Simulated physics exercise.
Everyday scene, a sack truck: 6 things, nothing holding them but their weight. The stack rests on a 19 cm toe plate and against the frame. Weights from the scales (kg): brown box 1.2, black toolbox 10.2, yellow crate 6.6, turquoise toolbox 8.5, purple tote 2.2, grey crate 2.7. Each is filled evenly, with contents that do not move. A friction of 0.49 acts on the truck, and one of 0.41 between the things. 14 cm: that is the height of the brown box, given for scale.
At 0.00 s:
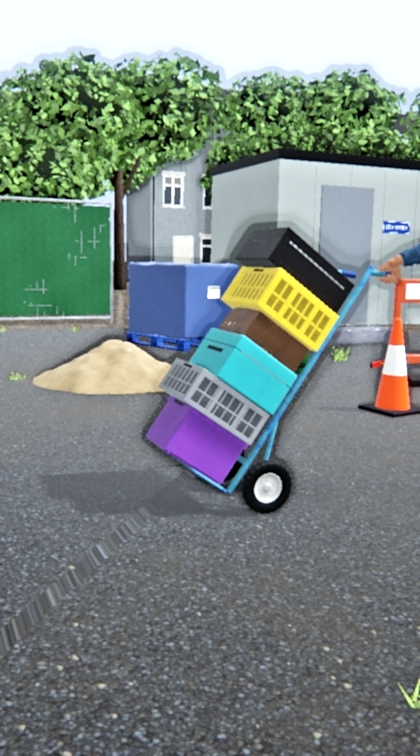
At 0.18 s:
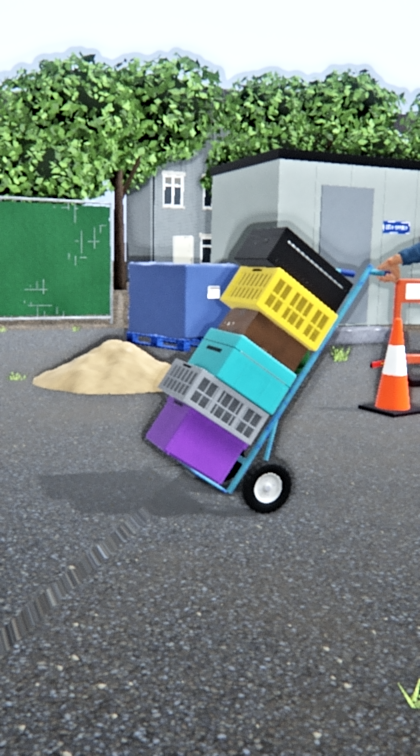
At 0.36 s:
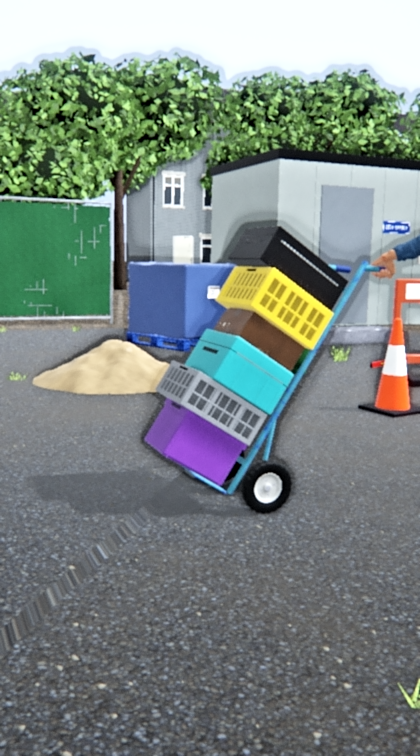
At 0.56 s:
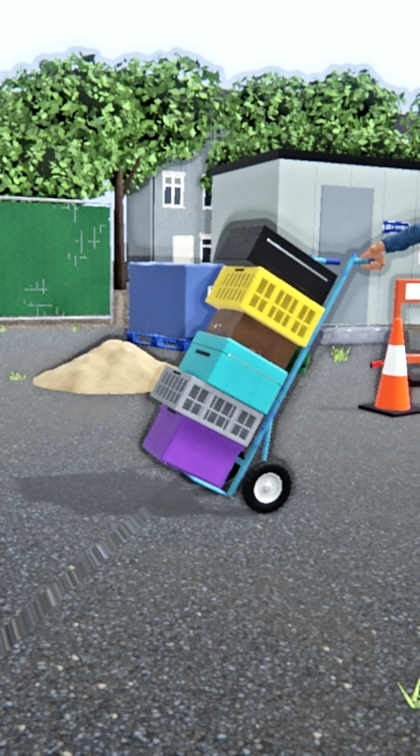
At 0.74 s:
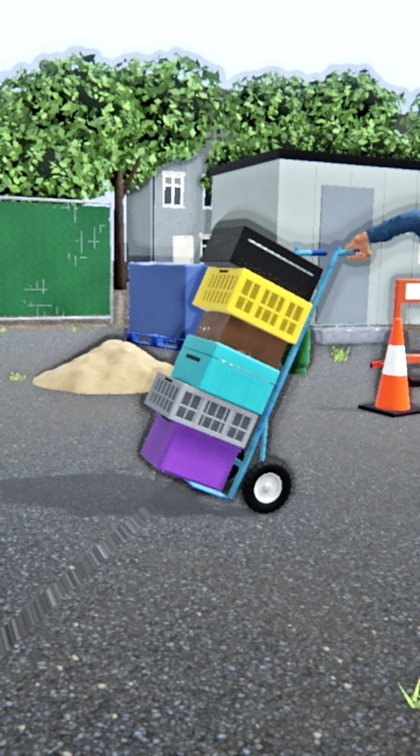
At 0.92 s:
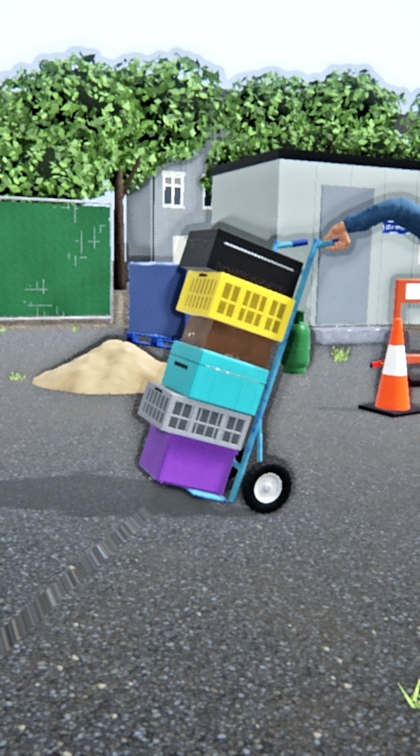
In a paved yard, a hand raises a leaning sack truck of stacked boxes more upright.
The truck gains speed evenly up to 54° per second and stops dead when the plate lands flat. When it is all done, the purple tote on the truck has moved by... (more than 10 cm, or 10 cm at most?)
More than that amount.
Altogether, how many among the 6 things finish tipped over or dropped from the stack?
The tally is 6.
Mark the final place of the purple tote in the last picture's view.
It stops at about (124, 474).
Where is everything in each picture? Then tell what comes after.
In the first frame, 35° short of upright; purple tote (195, 440); brown box (263, 339).
In the second frame, 35° short of upright; yellow crate (277, 308); turquoise toolbox (240, 371).
In the third frame, 33° short of upright; grey crate (210, 402); brown box (258, 339).
In the fourth frame, 29° short of upright; black toolbox (276, 267); yellow crate (263, 305).
In the fifth frame, 24° short of upright; turquoise toolbox (224, 374); grey crate (200, 409).
In the sixth frame, 18° short of upright; purple tote (187, 457); brown box (227, 341).
By 1.62 s, truck upright; purple tote rocked 13° off its seat near (177, 473); black toolbox rocked 14° off its seat; yellow crate rocked 14° off its seat.
By 2.02 s, truck upright; black toolbox and yellow crate now dropped from the stack; purple tote rocked 36° off its seat near (163, 465); brown box rocked 36° off its seat.
By 2.32 s, truck upright; brown box, turquoise toolbox and grey crate now dropped from the stack; purple tote rocked 74° off its seat near (135, 467).
By 2.52 s, truck upright; purple tote on its side near (120, 472).
When it is over (3.5 s), dropped from the stack, brown box, black toolbox, yellow crate, turquoise toolbox and grey crate; lying over on the truck, purple tote. In the last view, purple tote near (124, 474).
